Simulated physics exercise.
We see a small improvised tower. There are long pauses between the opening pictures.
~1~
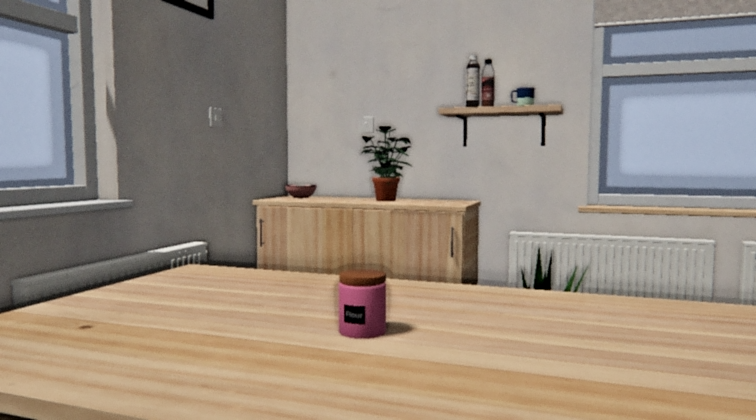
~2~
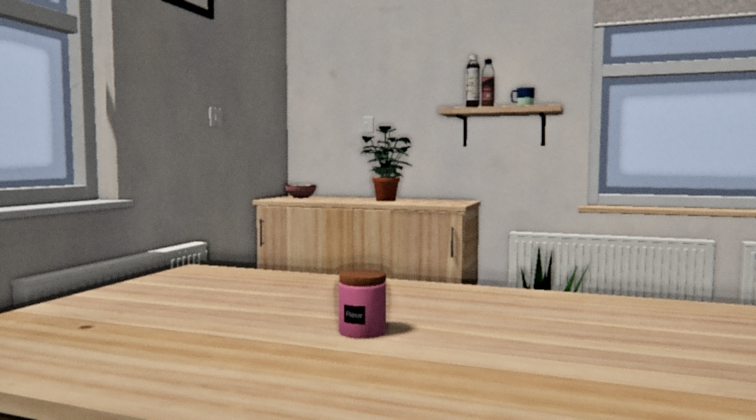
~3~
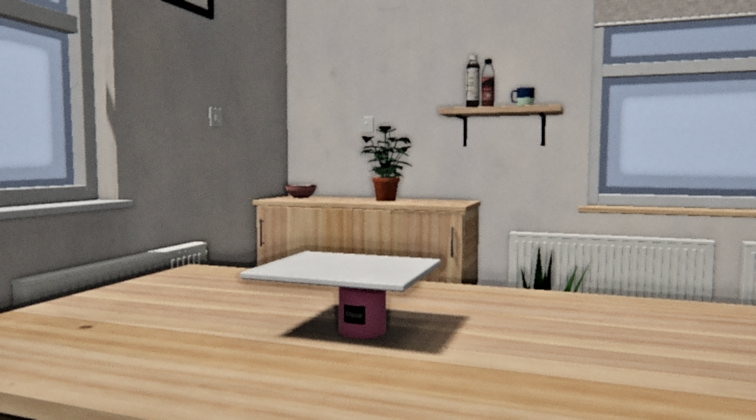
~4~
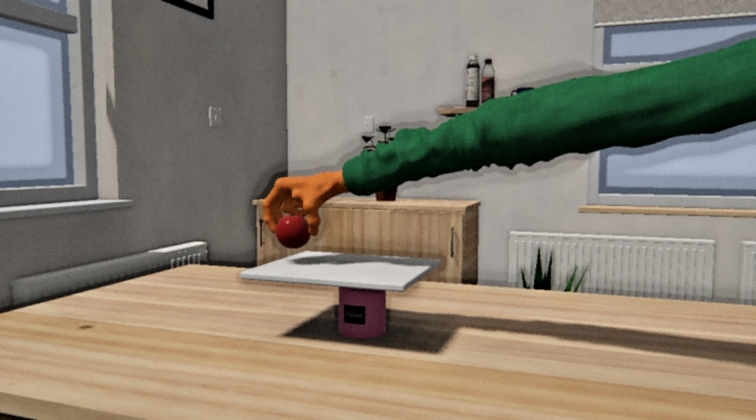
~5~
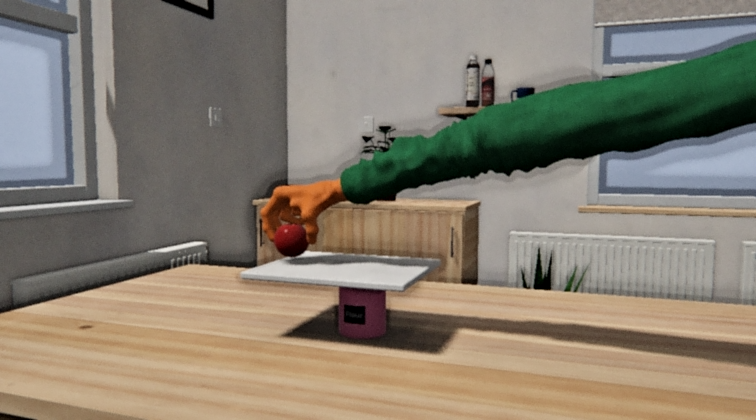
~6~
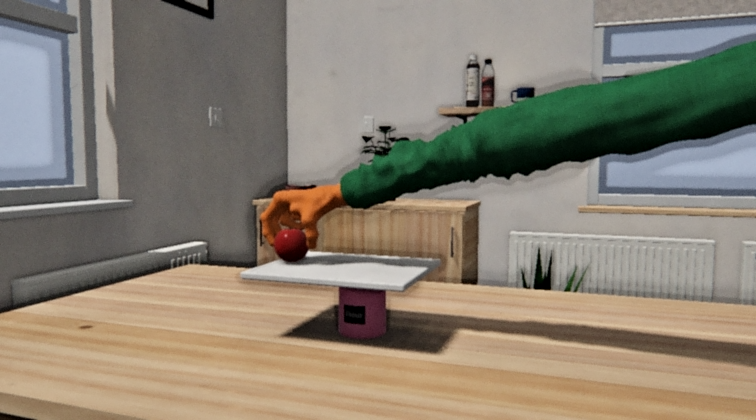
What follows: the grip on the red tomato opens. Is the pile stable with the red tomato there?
Here the stack comes apart.
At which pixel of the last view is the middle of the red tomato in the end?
At about (185, 299).
Then, 0.40 s after the last picture, red tomato now fallen; white lid tipped 46° from how it was.
Then, 0.60 s after the last picture, white lid now fallen.
Then, 0.70 s after the last picture, things are still on the move.
Then, 1.00 s after the last picture, as before.
By the end, fallen, red tomato and white lid; pink jar in place. Seen from the same camera at the end, red tomato near (185, 300). The stack gives way.
